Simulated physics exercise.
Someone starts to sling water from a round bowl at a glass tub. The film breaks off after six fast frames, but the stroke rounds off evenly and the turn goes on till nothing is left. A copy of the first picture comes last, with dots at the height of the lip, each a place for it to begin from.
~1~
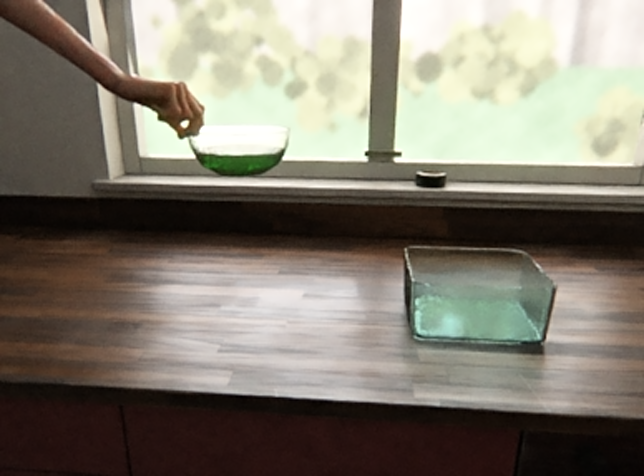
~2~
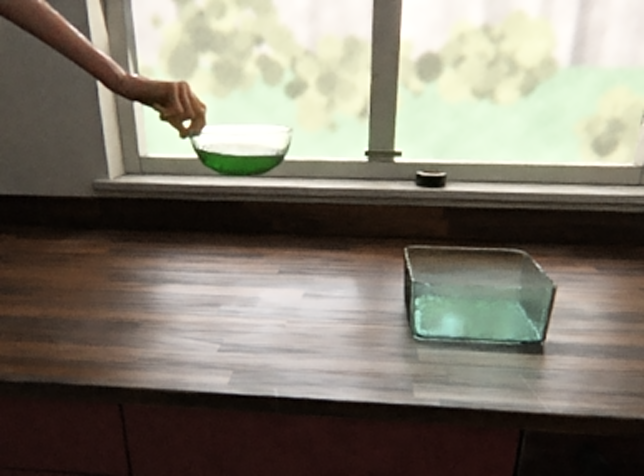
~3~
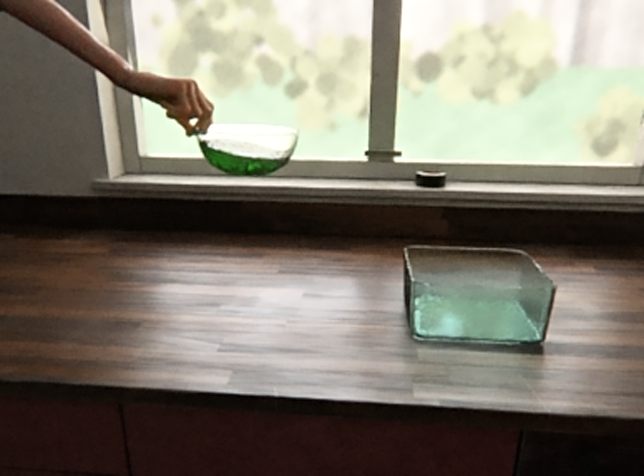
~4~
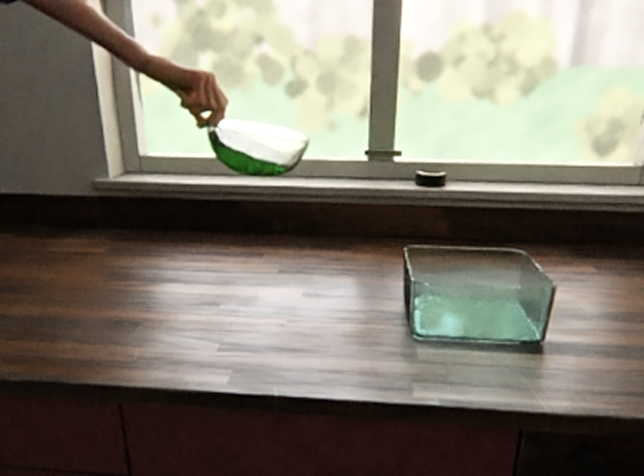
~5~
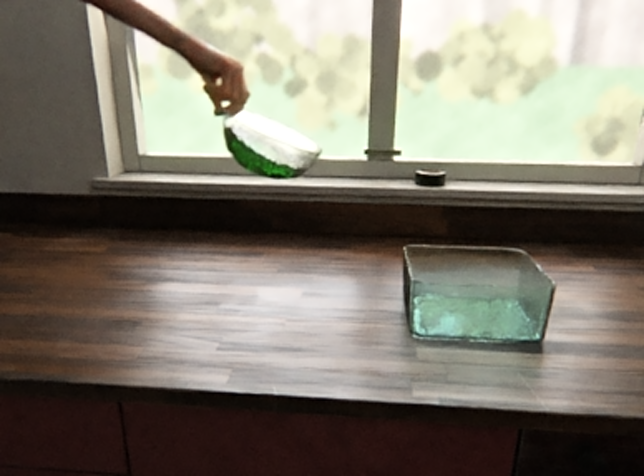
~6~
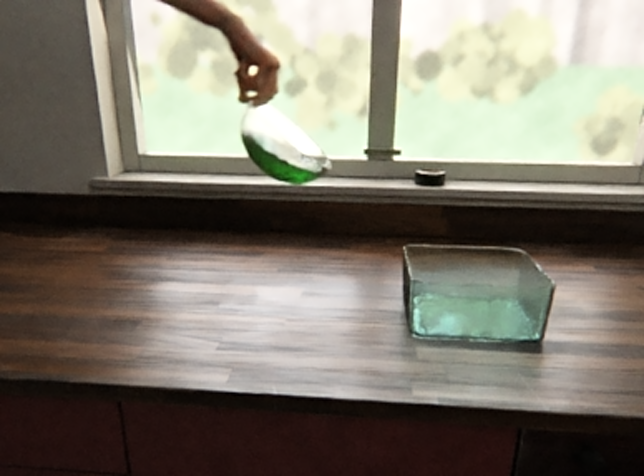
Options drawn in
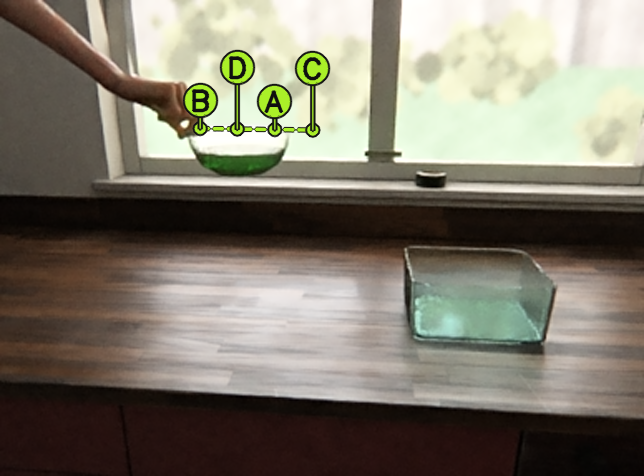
The video shows a hand holding a clear round bowl of green liquid before a window, left of a glass tub on a wooden counter. The hand moves the bowl rightward and tilts it progressively toward the right.
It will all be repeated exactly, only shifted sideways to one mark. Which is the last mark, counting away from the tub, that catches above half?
C.
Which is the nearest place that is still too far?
A.
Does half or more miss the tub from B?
Yes, that goes wrong.
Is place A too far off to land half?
Yes, it does.
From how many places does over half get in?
One of the four.
On the marked copy, A at (274, 129); B at (200, 128); C at (312, 130); D at (237, 129).
With A, about 15 % lands in the tub, 80 % falls short and 4 % goes beside or beyond.
With B, about 0 % lands in the tub, 100 % falls short.
With C, about 65 % lands in the tub, 20 % falls short and 15 % goes beside or beyond.
With D, about 0 % lands in the tub, 99 % falls short.
